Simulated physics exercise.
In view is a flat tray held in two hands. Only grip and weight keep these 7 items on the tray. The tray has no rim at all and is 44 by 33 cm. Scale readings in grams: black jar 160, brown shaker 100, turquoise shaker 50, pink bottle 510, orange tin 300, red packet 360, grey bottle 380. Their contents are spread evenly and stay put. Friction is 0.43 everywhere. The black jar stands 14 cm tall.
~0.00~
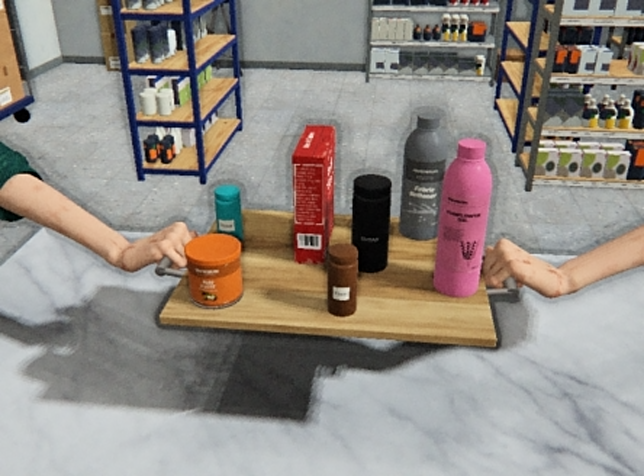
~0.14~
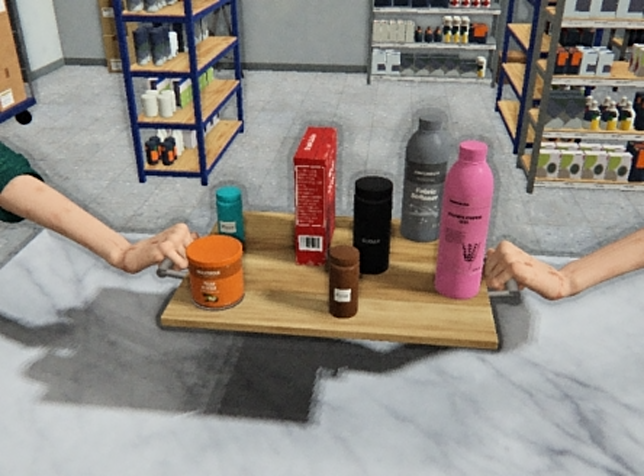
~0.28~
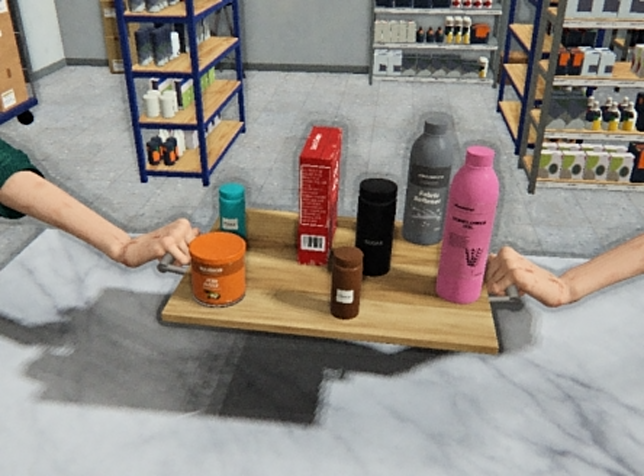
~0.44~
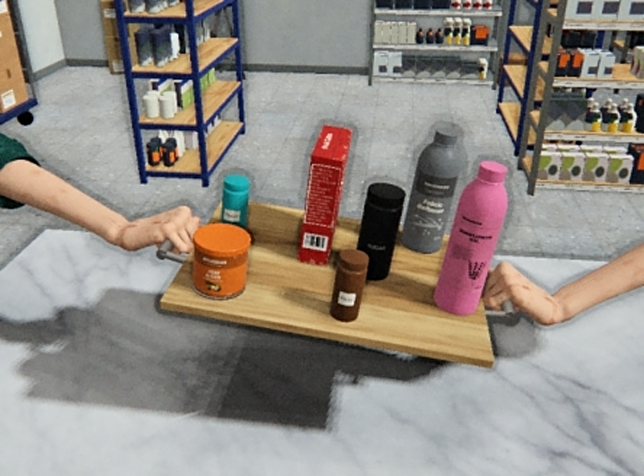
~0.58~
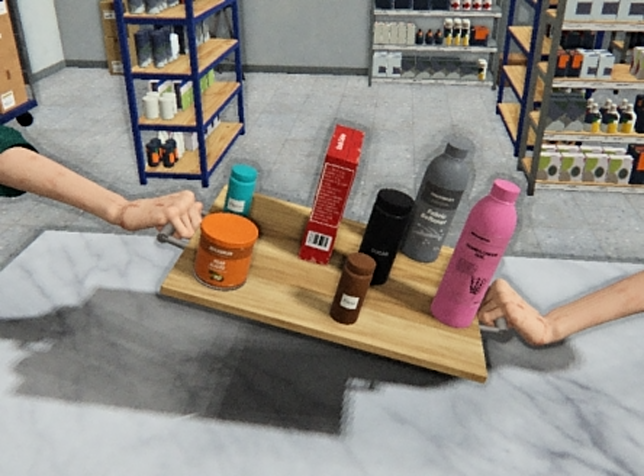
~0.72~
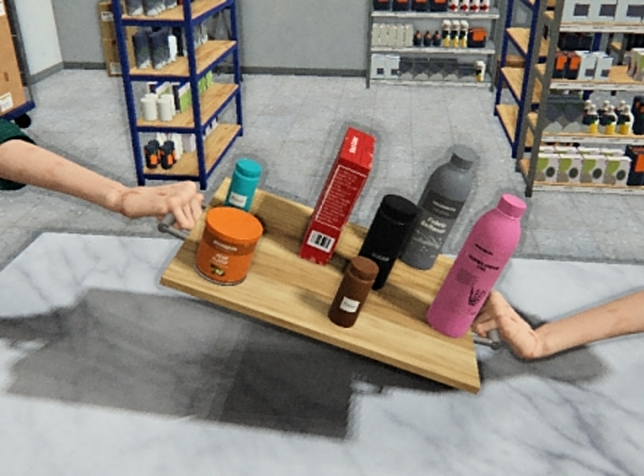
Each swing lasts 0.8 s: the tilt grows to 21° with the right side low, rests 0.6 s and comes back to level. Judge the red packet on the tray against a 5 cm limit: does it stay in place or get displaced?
It gets displaced.
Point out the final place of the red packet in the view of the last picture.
The resting point is around (444, 230).
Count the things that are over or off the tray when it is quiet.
That makes 4.
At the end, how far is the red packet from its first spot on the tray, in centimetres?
Displacement: Approx. 23 cm.
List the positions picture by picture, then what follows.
Tray level; red packet (315, 193); black jar (371, 224), in the first frame.
Tray level; turquoise shaker (230, 217); pink bottle (465, 221), in the second frame.
Tilt 2°, right edge down; orange tin (218, 270); grey bottle (429, 181), in the third frame.
Tilt 8°, right edge down; black jar (379, 232); brown shaker (349, 286), in the fourth frame.
Tilt 14°, right edge down; turquoise shaker (239, 195); pink bottle (477, 254), in the fifth frame.
Tilt 19°, right edge down; red packet (337, 196); orange tin (227, 246), in the sixth frame.
Around 1.12 s, tilt 21°, right edge down; pink bottle now off the tray; red packet tipped 63° against what carries it near (388, 228); black jar on its side.
Around 1.62 s, tilt 20°, right edge down; grey bottle now off the tray; red packet on its side near (431, 248); black jar on its side.
Around 2.12 s, tilt 2°, right edge down; red packet on its side near (444, 234); black jar on its side.
Finally (3.3 s), off the tray, black jar, pink bottle and grey bottle; on their side or leaning hard on the tray, red packet; the other 3 still in place (within 5 cm). In the last view, red packet near (444, 230).
